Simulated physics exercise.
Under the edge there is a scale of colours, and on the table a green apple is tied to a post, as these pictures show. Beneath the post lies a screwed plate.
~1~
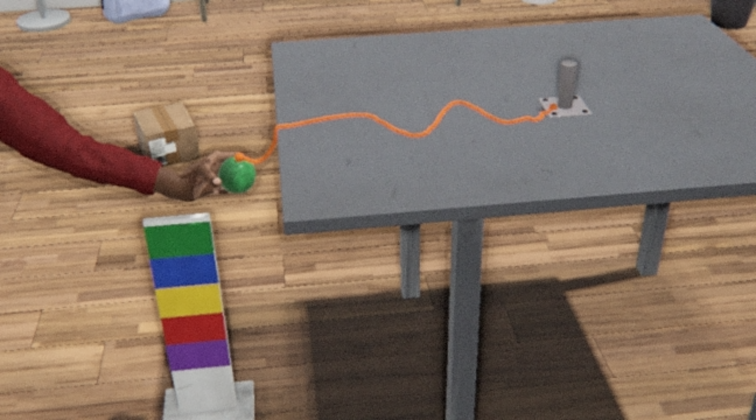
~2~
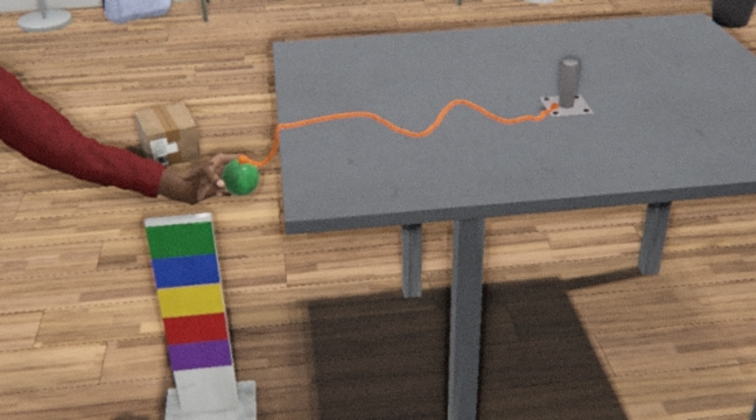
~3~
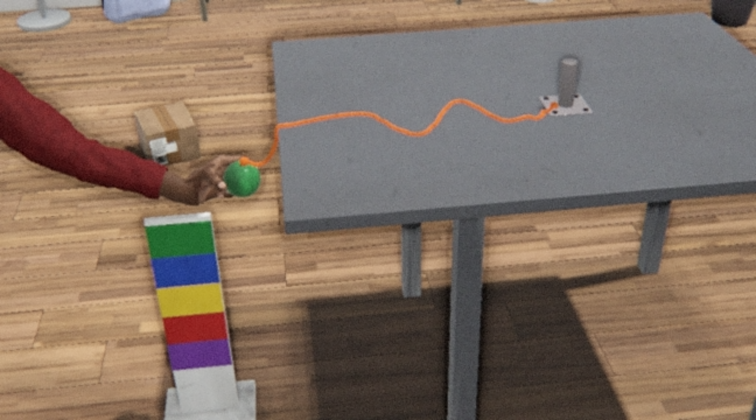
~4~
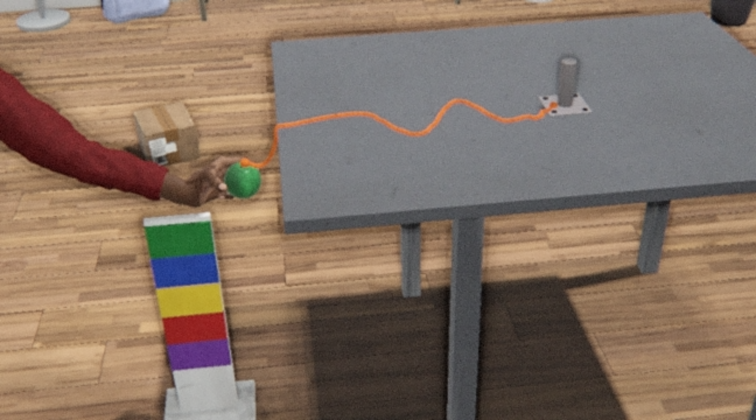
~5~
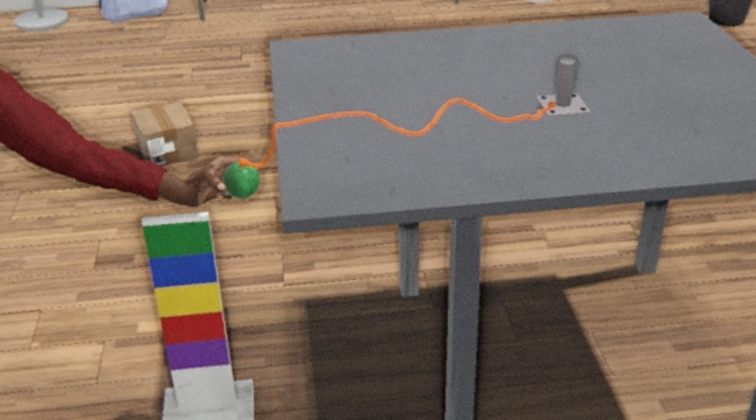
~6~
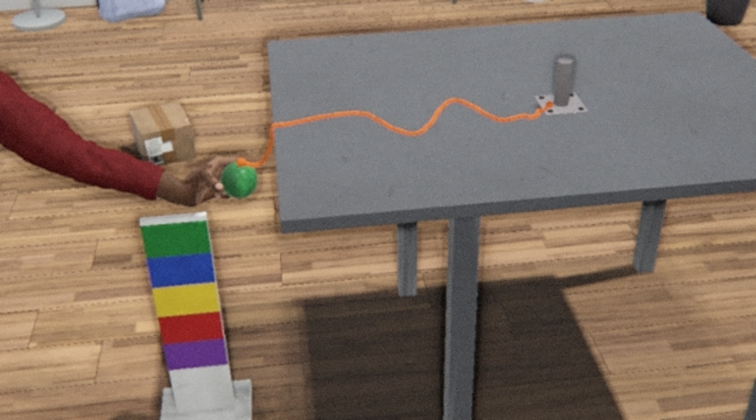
A hand in a dark red sleeve held a green apple just off the table's left edge, above a coloured scale, while its wavy orange cord stretched to a post; almost nothing moved.
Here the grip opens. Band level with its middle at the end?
Yellow band.
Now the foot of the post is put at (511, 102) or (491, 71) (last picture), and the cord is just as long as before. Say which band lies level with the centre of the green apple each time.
Answer, in order: Red, red.
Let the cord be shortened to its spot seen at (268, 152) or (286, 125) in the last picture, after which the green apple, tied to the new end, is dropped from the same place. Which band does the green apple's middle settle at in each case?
In order, the results are blue and green.
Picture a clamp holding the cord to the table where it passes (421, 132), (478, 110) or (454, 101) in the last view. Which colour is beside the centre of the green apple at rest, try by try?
First try green, second try blue, third try blue.
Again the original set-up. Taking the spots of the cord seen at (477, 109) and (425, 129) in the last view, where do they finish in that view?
Near (447, 113) and (346, 122).
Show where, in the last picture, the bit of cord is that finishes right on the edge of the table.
(372, 117), give or take.
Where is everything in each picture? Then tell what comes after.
The first frame shows green apple (237, 175); green (179, 242); blue (184, 272); yellow (189, 302); red (194, 330); purple (199, 357).
The second frame shows green apple (241, 177); cord through (535, 120) (474, 107) (432, 128) (377, 118) (304, 123).
The third frame shows green apple (242, 179).
The fourth frame shows green apple (243, 180); cord through (534, 119) (473, 106) (431, 127) (376, 117) (303, 123).
The fifth frame shows green apple (241, 180).
The sixth frame shows green apple (239, 180); cord through (530, 118) (469, 105) (427, 126) (372, 117) (299, 122).
A little later, apple near (261, 283); level with yellow.
Next, apple near (308, 279); level with yellow.
Later still, apple near (284, 284); level with yellow.
When it is over, apple near (282, 287); level with yellow. The yellow one.
